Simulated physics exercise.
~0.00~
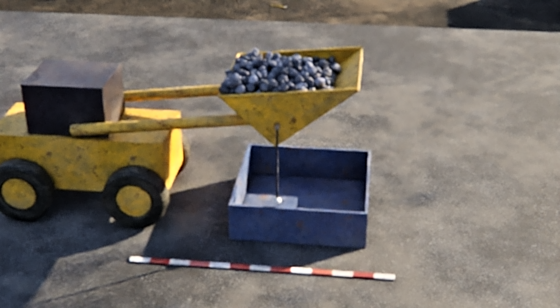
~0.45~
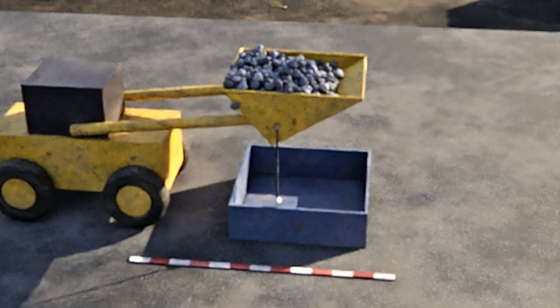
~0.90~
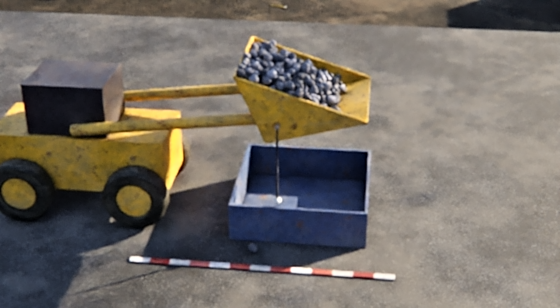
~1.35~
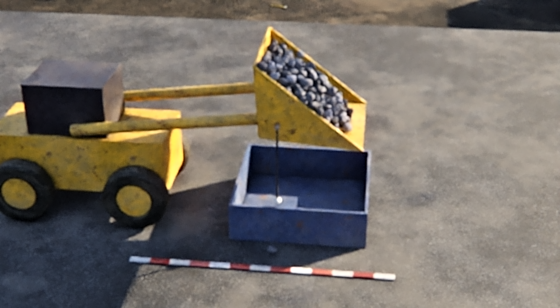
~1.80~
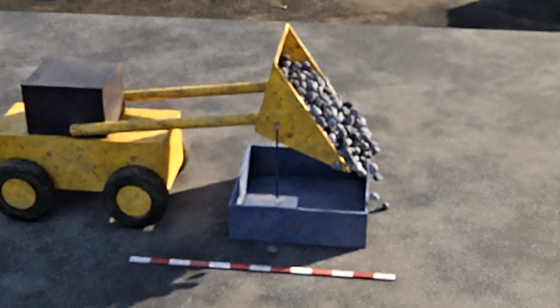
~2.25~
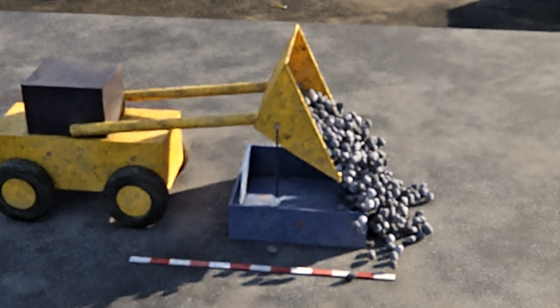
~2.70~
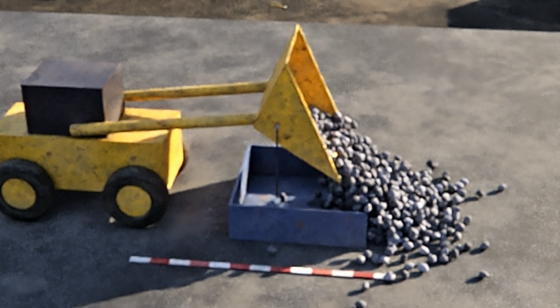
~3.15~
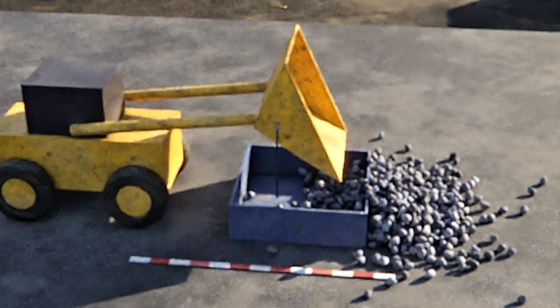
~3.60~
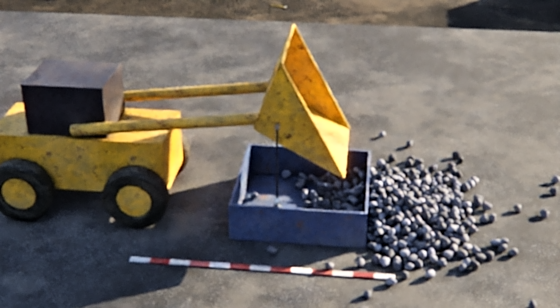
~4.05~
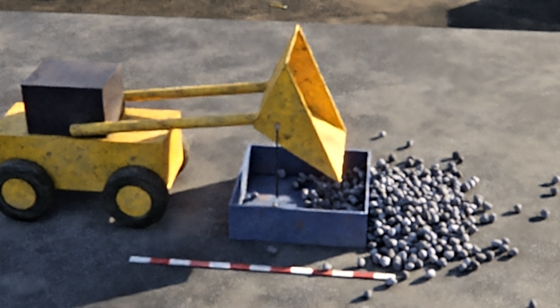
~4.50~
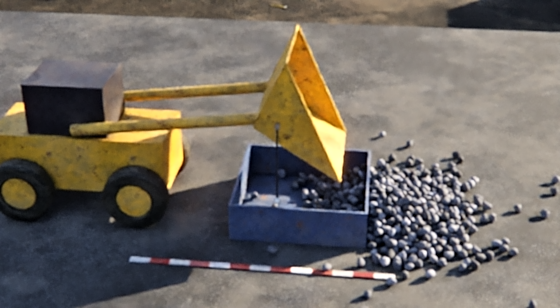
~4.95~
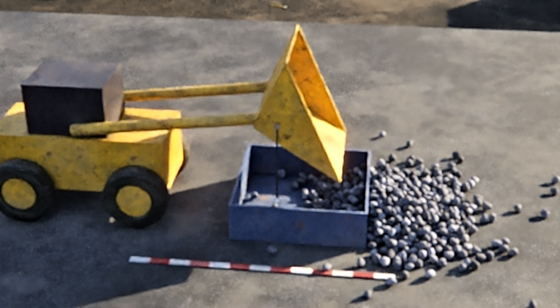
Yellow loader bucket tipping dark rounded stones rightward over a blue bin, most spilling beyond it and settling, bucket left empty.
